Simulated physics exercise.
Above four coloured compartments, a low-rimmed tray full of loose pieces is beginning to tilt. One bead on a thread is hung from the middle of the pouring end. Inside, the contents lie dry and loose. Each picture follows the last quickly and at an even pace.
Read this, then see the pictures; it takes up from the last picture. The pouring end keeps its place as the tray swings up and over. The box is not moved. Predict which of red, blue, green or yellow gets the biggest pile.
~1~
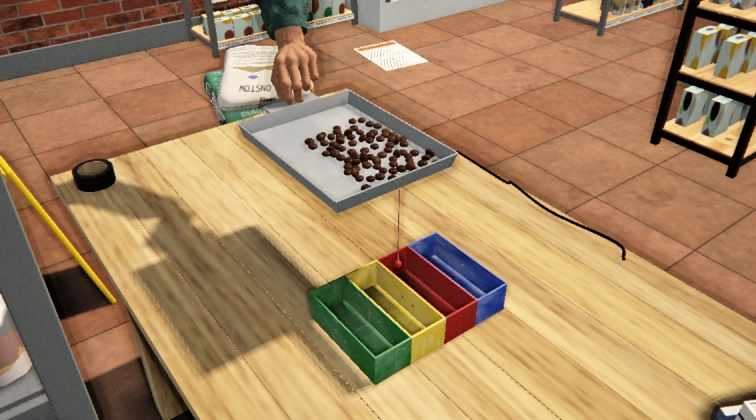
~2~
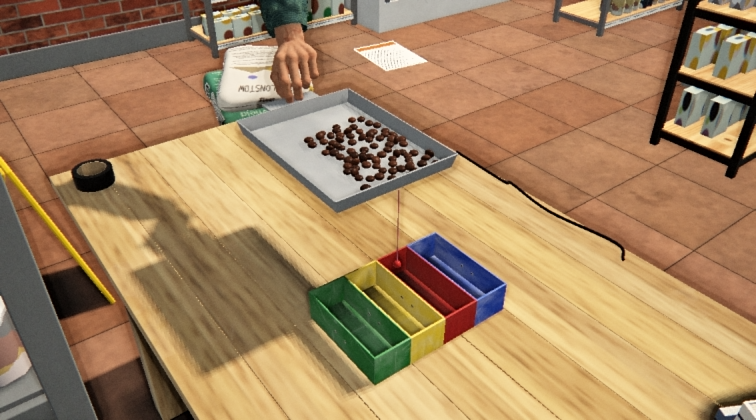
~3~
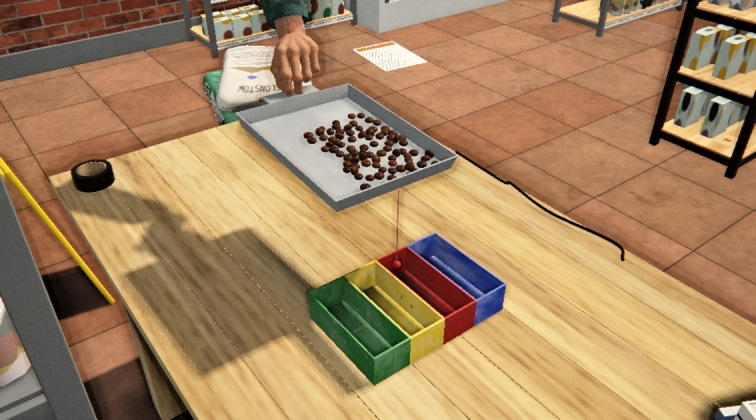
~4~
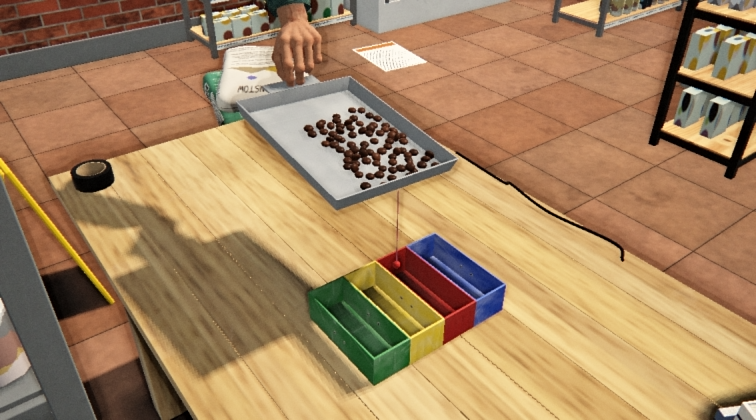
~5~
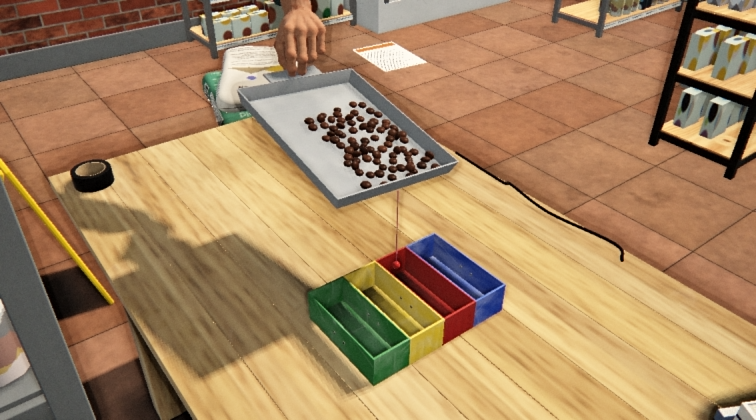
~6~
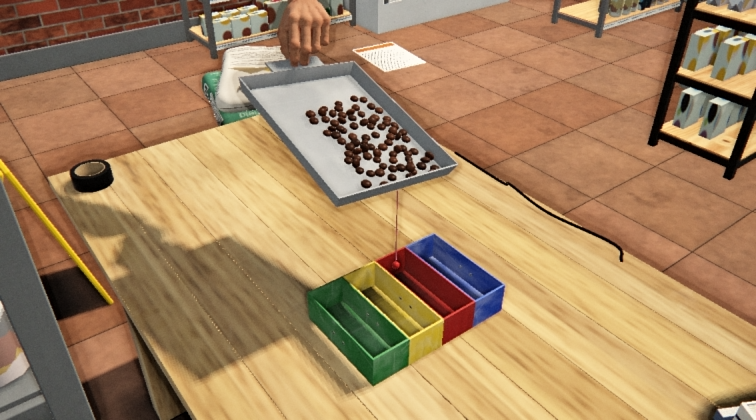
The biggest pile lands in blue.
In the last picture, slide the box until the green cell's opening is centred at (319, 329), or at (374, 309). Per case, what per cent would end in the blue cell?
The first position comes out at 10 per cent, the other at 60 per cent.
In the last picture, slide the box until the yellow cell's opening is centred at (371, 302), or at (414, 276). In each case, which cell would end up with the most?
Blue; the red one.
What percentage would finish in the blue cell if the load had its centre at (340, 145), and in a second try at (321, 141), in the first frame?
About 80 %, then about 80 %.
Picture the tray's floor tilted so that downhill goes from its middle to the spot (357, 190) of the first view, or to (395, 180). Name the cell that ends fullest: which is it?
First: That green cell, second: The blue cell.
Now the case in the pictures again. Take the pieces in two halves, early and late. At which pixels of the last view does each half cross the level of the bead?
First part (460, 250), rest (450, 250).
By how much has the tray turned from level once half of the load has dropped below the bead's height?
The angle is roughly 105° at that point.
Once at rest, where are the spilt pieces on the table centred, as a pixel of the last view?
Close to pixel (517, 280) in the last view.
Shortly afterwards, tray tipped steeply; the whole lot on the tray.
Next, tray tipped past a quarter turn; near a quarter on the tray; near a quarter in the blue cell; a little in the red cell; near half falling or outside the box.
Some moments later, tray tipped past a quarter turn; near two thirds in the blue cell; a little in the red cell; near a quarter falling or outside the box.
In the end, tray tipped past a quarter turn; near two thirds in the blue cell; a little in the red cell; none at all in the green cell; none at all in the yellow cell; near a quarter outside the box.
